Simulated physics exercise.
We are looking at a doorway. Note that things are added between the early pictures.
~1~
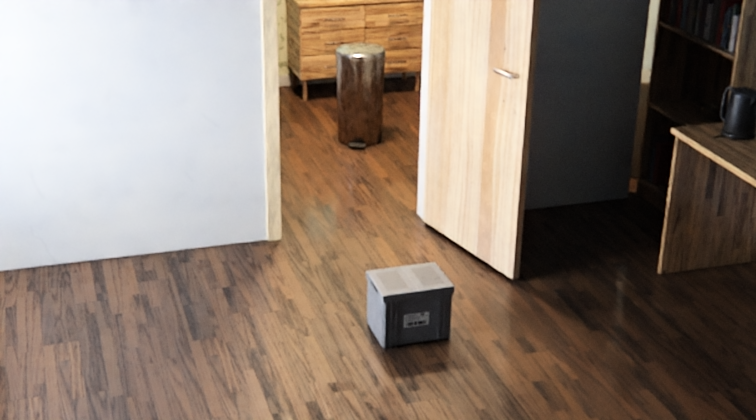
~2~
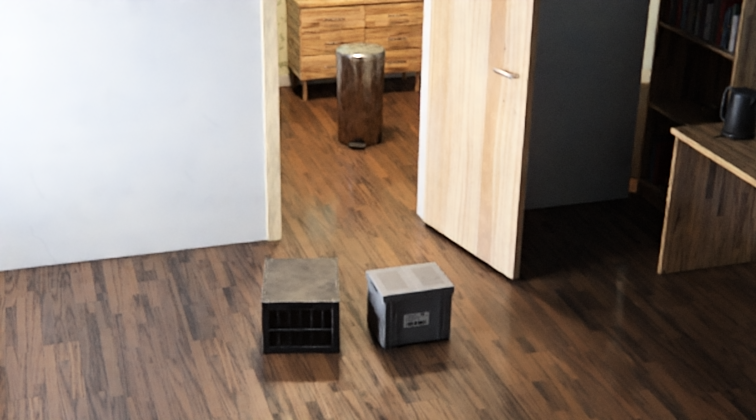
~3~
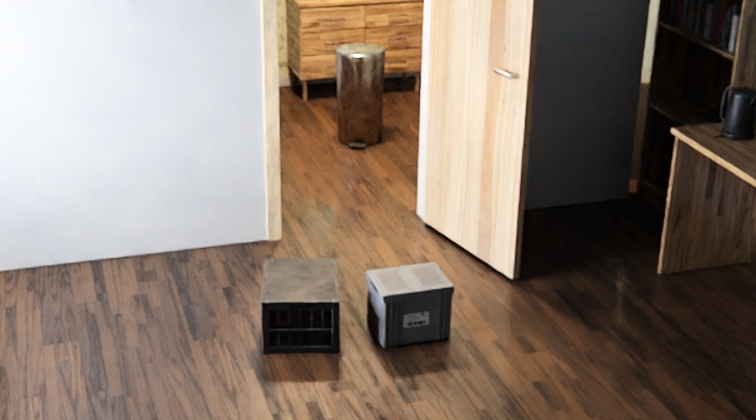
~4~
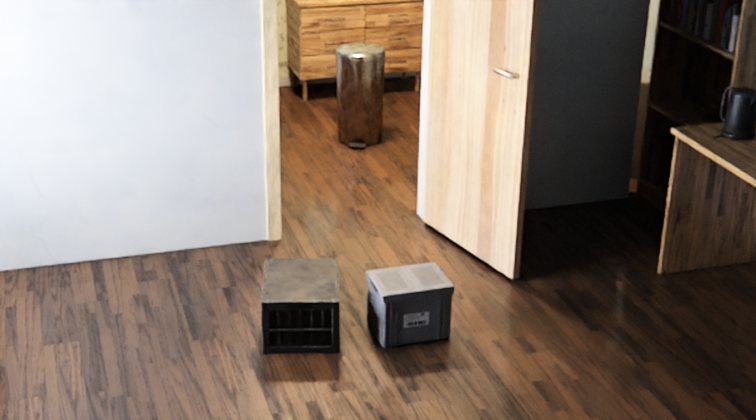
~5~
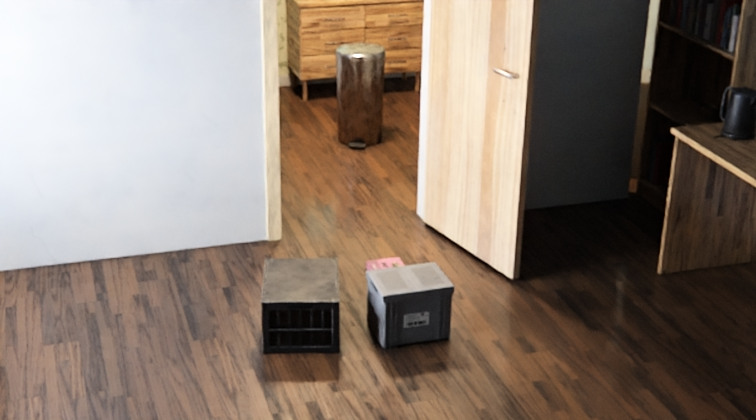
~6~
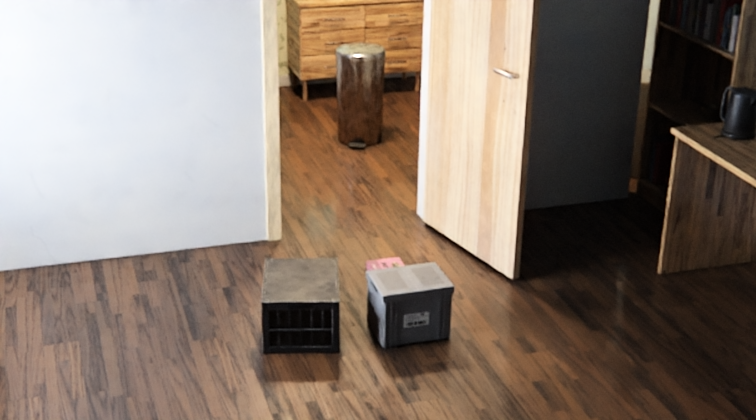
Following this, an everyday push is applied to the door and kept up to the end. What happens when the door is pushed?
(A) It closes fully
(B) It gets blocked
The answer is B.
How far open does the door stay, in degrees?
Close to 10 degrees, I'd say.
Then, 1.20 s later than the last frame, open by 76°.
Then, 1.90 s later than the last frame, open by 51°; pink packet moved about its own width near (362, 266).
Then, 2.40 s later than the last frame, open by 34°; pink packet moved about its own width near (331, 256).
Then, 2.90 s later than the last frame, open by 18°; pink packet moved well along near (309, 243).
When it is over, open by 12°; moved from the start, pink packet; the other 2 as before. End places, in pixels of the last picture, pink packet near (304, 237).
